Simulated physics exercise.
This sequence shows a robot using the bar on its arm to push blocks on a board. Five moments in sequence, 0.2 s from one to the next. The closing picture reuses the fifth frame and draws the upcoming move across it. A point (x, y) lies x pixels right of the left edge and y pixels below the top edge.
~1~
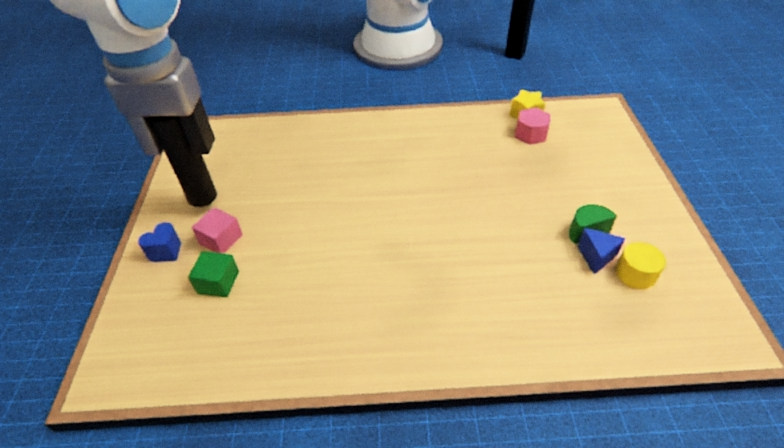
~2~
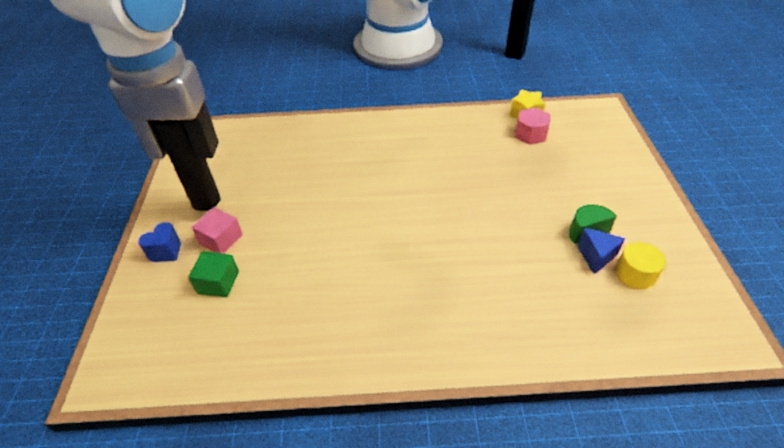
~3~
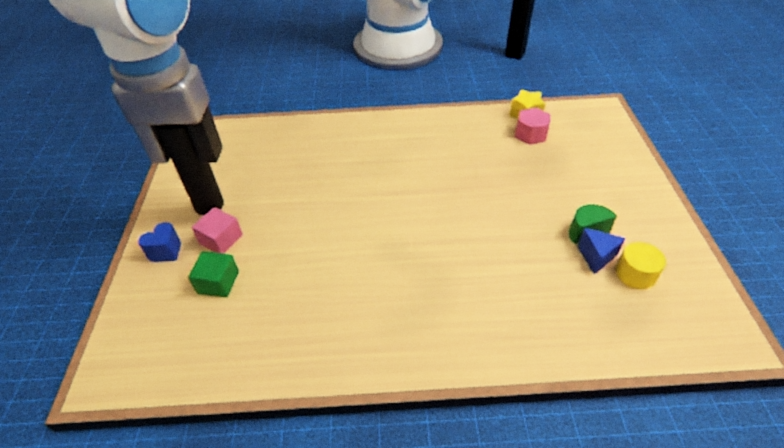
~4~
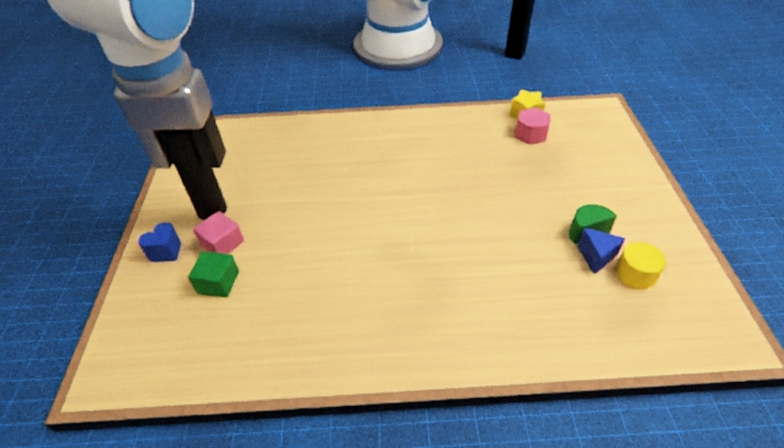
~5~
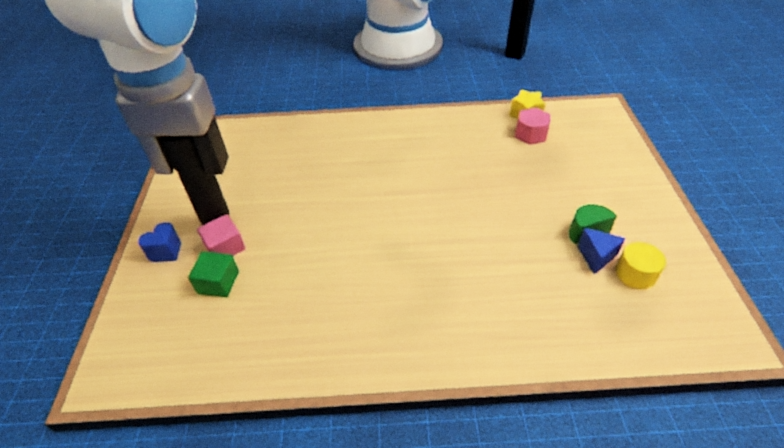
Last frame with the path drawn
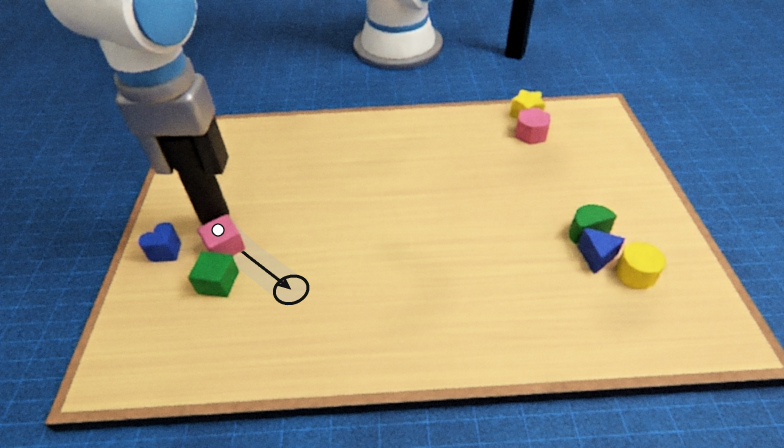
Robot arm lowering its black bar toward a pink block and nudging it slightly nearer the green block on a wooden board.
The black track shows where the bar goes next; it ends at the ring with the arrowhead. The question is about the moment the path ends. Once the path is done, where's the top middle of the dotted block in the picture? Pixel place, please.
Top centre: (231, 275).
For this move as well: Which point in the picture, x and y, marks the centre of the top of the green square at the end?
The centre of its top will be at (197, 297).
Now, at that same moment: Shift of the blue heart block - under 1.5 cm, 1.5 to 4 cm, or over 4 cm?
It shifts by less than 1.5 cm.
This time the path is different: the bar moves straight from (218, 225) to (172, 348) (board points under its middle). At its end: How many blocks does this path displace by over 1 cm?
2 blocks.
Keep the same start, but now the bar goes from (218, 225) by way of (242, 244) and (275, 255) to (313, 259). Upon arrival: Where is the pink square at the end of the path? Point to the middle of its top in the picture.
My estimate: (230, 258).
Path on the board, from (218, 225) through (238, 247) and (263, 268) to (291, 290); the dot is on the pink square.
What follows on the original path. One third of the way, bar at (234, 239); green square at (205, 285); pink square at (226, 257), turned 45° clockwise.
Two thirds of the way, bar at (260, 259); green square at (198, 296), turned 20° clockwise; pink square at (230, 273), turned 65° clockwise.
At the end, bar at (288, 281); blue heart block in place; green square at (197, 297), turned 25° clockwise; pink square at (231, 275), turned 70° clockwise.
